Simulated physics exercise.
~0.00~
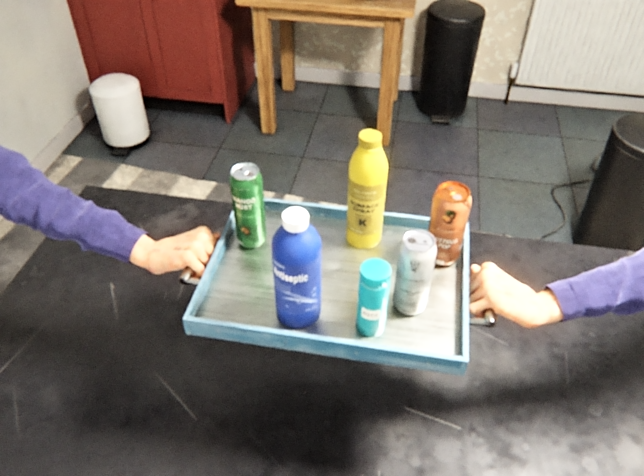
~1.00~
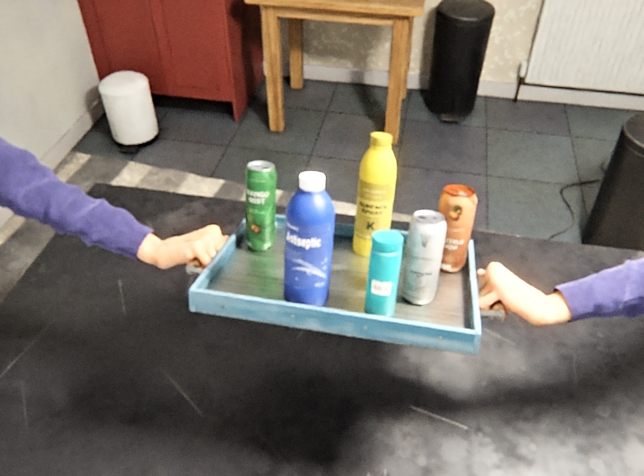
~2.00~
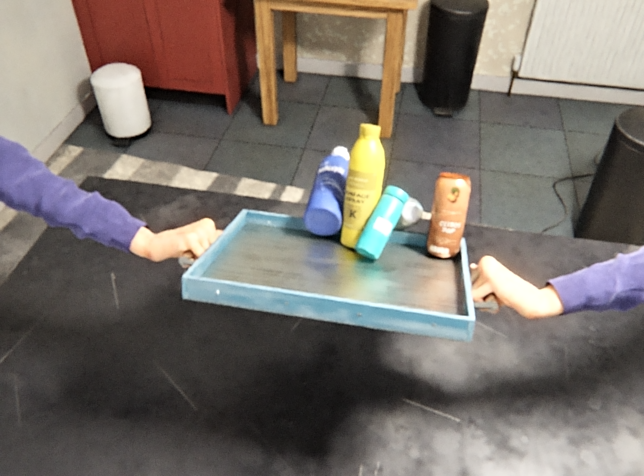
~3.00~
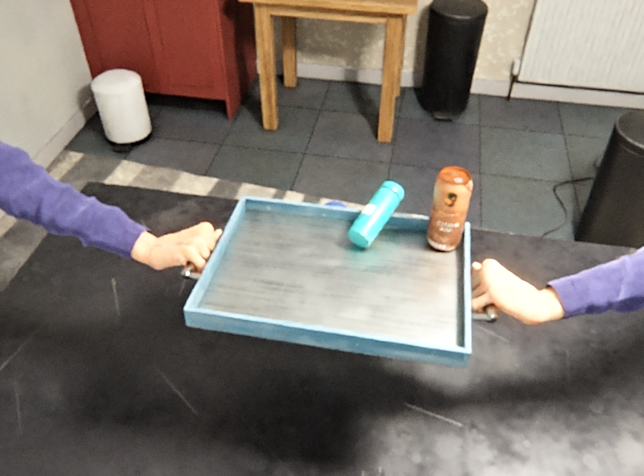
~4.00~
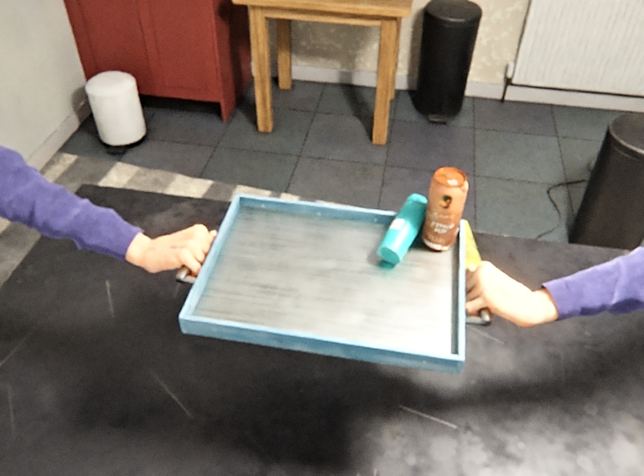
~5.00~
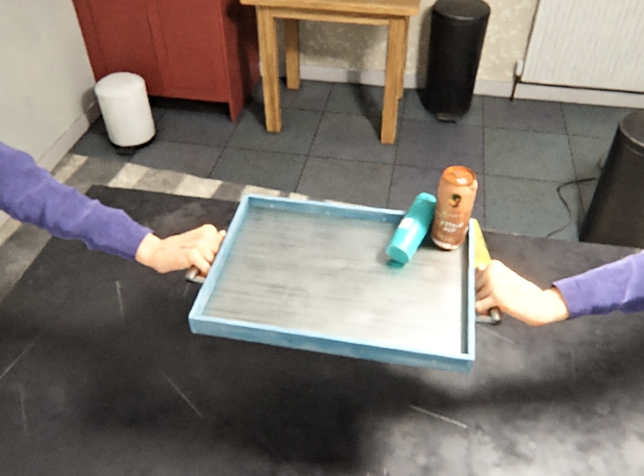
In a tiled room, hands tilt a tray, spilling all but a can and toppled shaker.
